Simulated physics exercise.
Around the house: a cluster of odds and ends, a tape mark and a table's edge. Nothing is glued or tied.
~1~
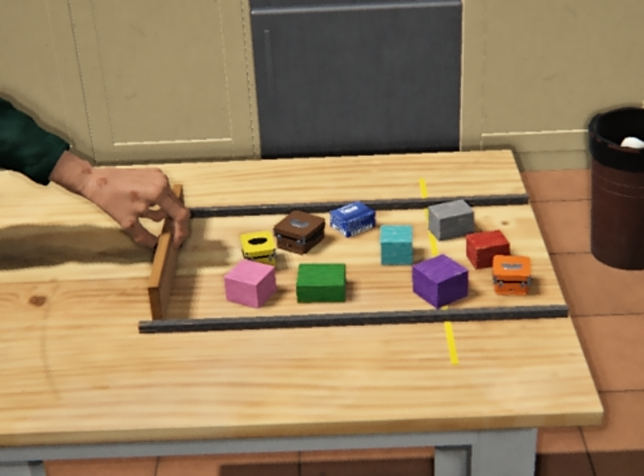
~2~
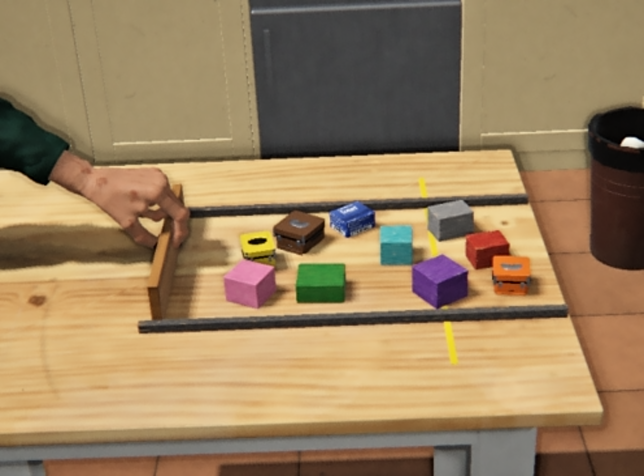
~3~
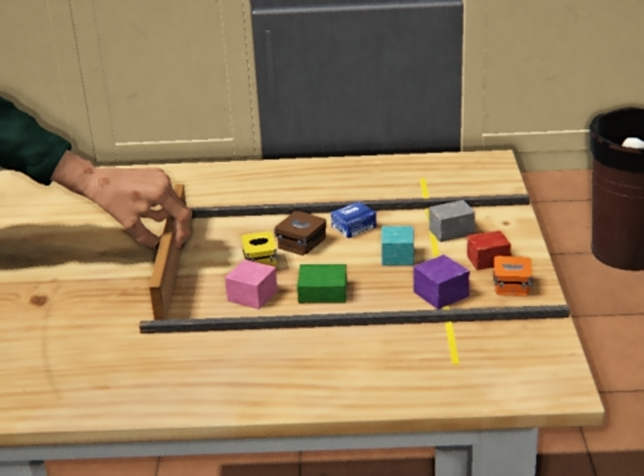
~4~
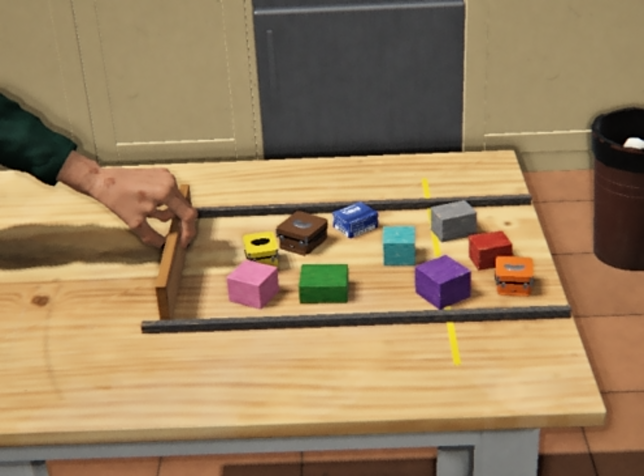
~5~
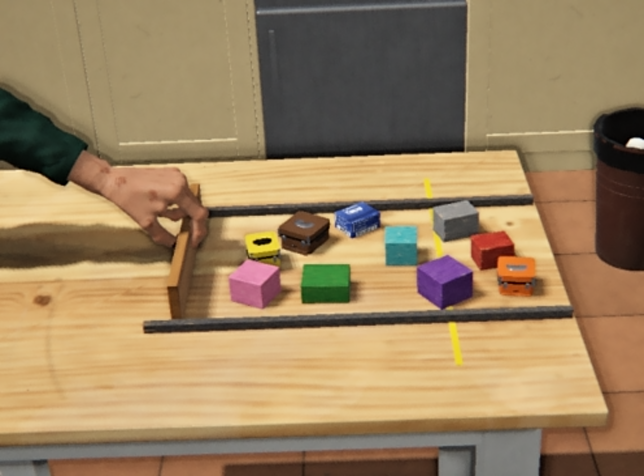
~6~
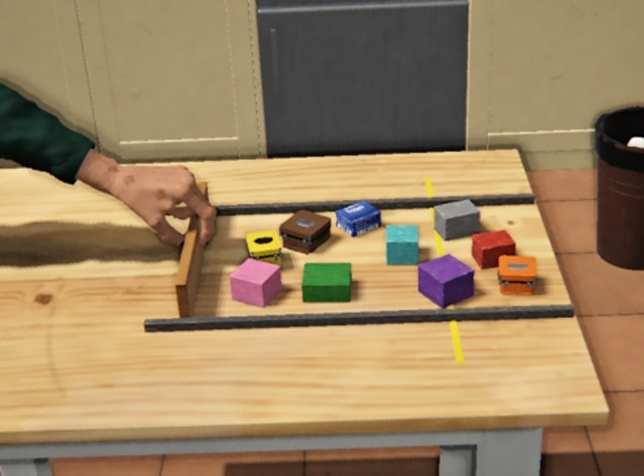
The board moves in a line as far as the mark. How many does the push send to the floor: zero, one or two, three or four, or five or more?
In the end the number that fall off is one or two.
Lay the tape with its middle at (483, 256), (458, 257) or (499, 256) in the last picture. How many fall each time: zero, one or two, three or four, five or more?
For each place: 3 or 4; 1 or 2; more than four.
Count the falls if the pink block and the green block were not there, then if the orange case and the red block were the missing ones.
It would be 0 and 0.
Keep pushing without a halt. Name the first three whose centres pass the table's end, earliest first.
In order: The orange case, then the purple block, then the red block.
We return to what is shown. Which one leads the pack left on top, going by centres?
It is the purple block.
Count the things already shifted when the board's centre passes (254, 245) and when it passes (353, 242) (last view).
First 2, then 6.
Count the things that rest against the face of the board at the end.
3 of them.
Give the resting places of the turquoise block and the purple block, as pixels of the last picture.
First (486, 241), then (557, 282).
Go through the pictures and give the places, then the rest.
The first picture shows orange case (512, 276); red block (488, 249); grey block (451, 220); board (169, 250); tape (436, 258).
The second picture shows red block (487, 250); board (168, 249).
The third picture shows grey block (452, 221); green block (323, 283).
The fourth picture shows orange case (514, 278); pink block (253, 284).
The fifth picture shows red block (492, 251); turquoise block (401, 246).
The sixth picture shows orange case (517, 277); red block (494, 250); grey block (457, 220); board (195, 248); tape (442, 258).
Soon after, none off yet; orange case at rest near (517, 277); red block at rest near (494, 250); grey block at rest near (457, 220).
Then, none off yet; orange case moved about its own width near (547, 277); red block at rest near (494, 250); grey block at rest near (457, 220).
At rest, the number that fall off is one or two; fallen, orange case.
